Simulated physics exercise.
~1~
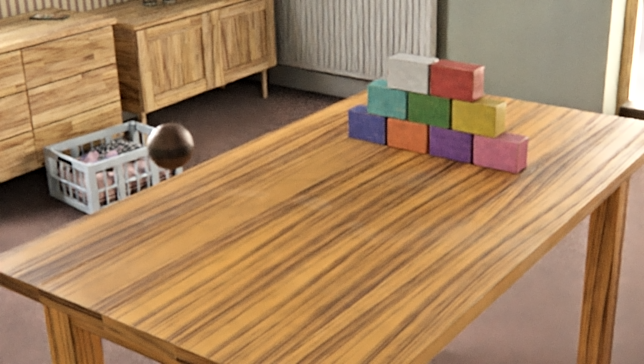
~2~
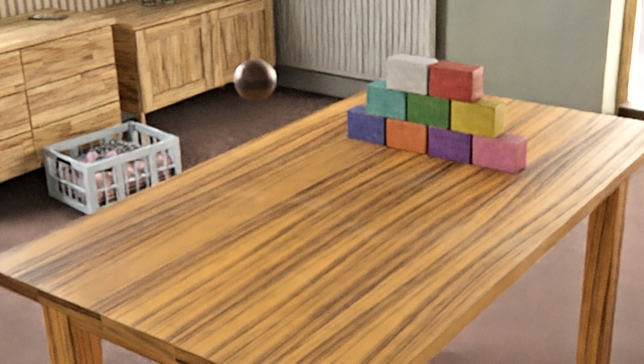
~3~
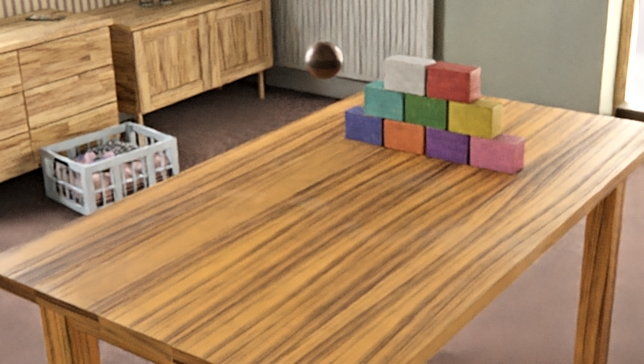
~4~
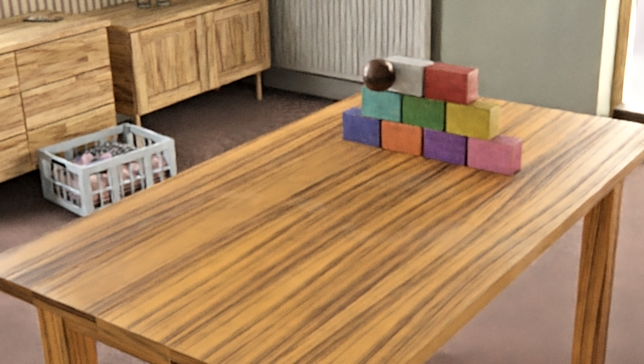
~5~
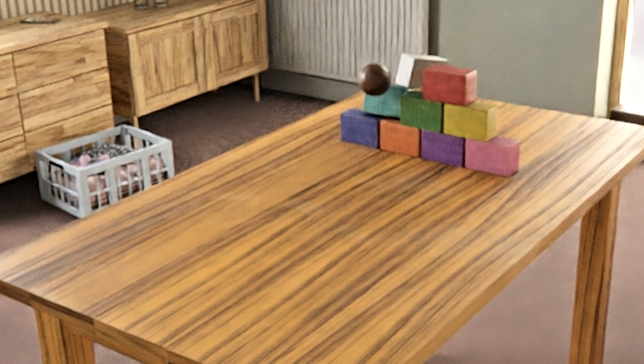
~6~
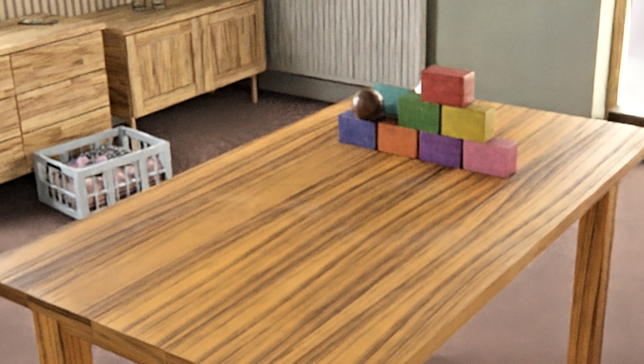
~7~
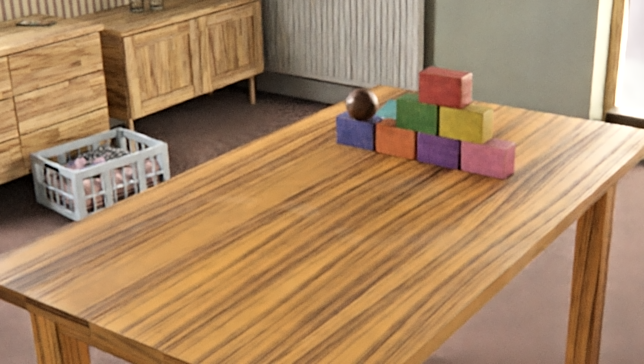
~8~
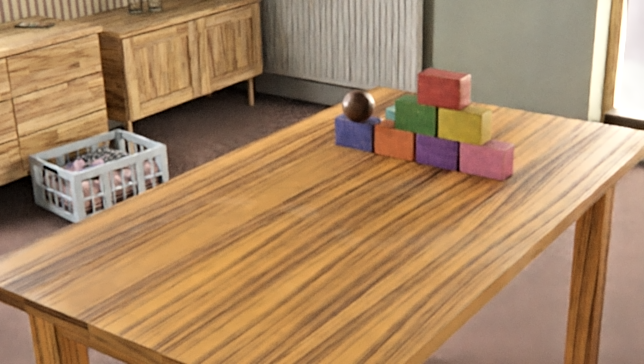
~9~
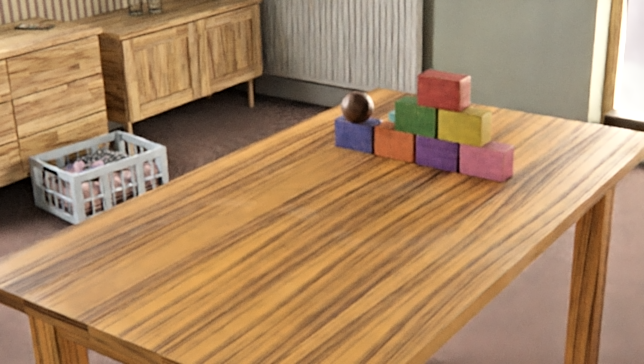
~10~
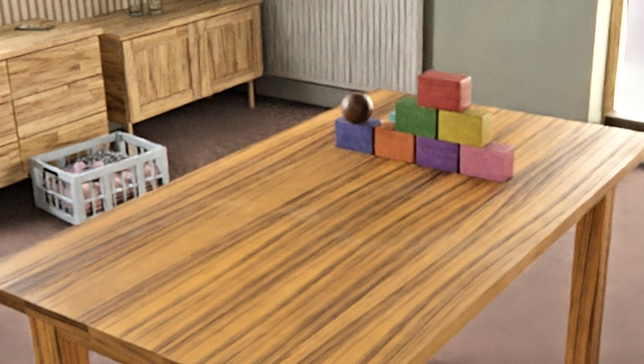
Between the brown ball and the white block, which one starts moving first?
The brown ball moves first, flying toward the stack while the white block is still in place. The white block only starts to move once the ball has reached it.
